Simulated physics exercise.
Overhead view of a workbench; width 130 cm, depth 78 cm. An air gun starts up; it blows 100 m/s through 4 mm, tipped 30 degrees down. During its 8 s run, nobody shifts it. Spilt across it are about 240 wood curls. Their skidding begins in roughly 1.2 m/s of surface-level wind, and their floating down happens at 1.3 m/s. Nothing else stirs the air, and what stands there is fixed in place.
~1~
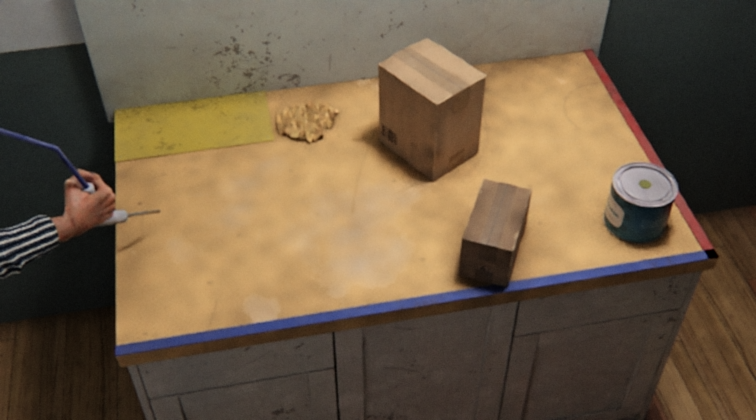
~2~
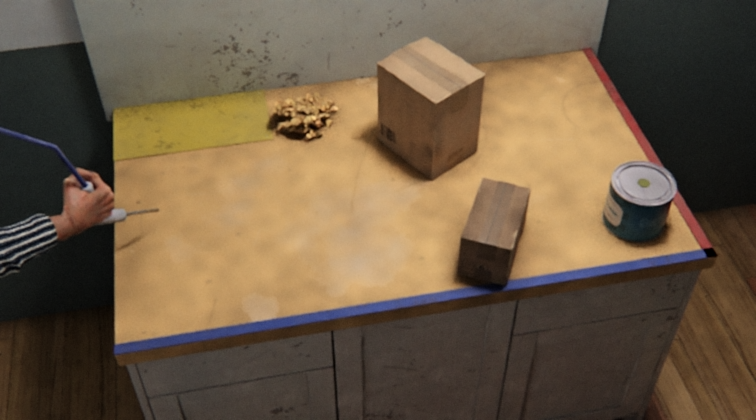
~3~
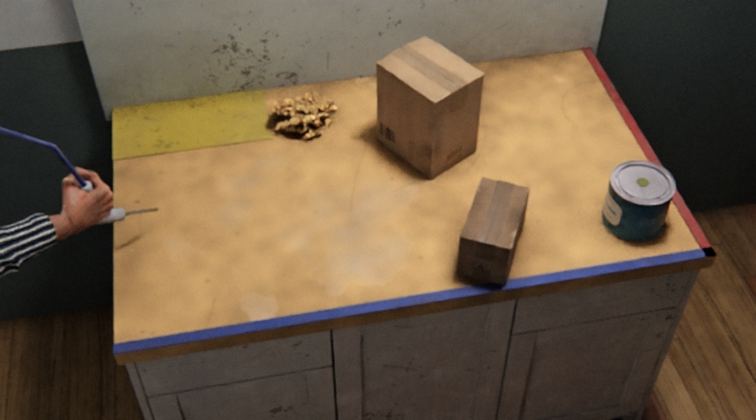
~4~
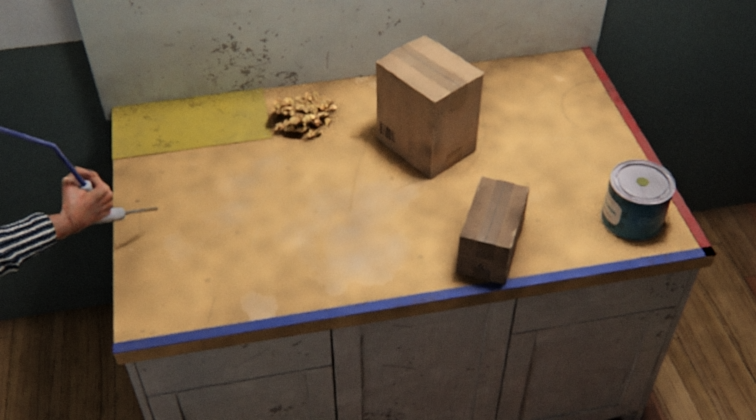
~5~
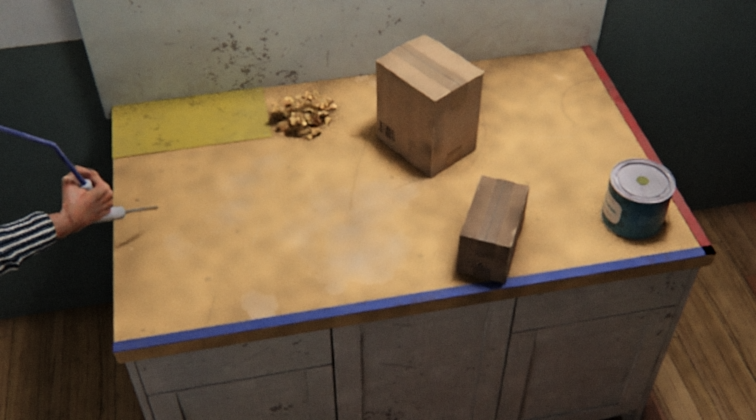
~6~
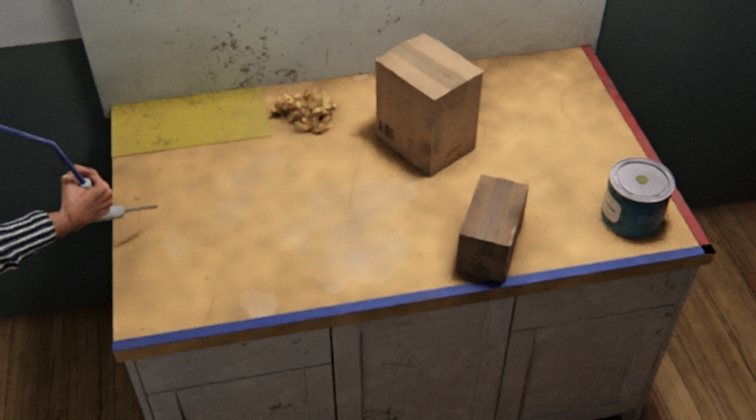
A hand holds an air gun still while a few of the wood curls shift.
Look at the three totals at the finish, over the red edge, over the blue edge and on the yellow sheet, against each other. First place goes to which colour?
I would say red.
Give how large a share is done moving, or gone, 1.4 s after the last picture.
Some 80 per cent.
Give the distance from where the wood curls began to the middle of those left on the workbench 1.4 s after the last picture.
Around 70 cm from the start.
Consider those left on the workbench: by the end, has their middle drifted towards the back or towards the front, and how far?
The middle ends up shifted toward the far edge, about 5 cm.
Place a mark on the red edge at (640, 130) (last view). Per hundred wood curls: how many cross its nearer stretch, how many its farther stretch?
I'd put near 0 percent on the nearer stretch and close to 80 percent on the farther one.
Then, 1.4 s after the last picture, 23 % are on the move or not yet settled, 0 % are over the blue edge, 0 % on the yellow sheet and 71 % over the red edge; the middle of those still in play is near (569, 68).
Then, 2.3 s after the last picture, 20 % are on the move or not yet settled, 0 % are over the blue edge, 0 % on the yellow sheet and 72 % over the red edge; the middle of those still in play is near (569, 68).
Then, 4.2 s after the last picture, 20 % are on the move or not yet settled, 0 % are over the blue edge, 0 % on the yellow sheet and 72 % over the red edge; the middle of those still in play is near (572, 67).
Then, 7.8 s after the last picture, at the end, 0 % are over the blue edge, 0 % on the yellow sheet and 77 % over the red edge; the middle of those still in play is near (569, 68).
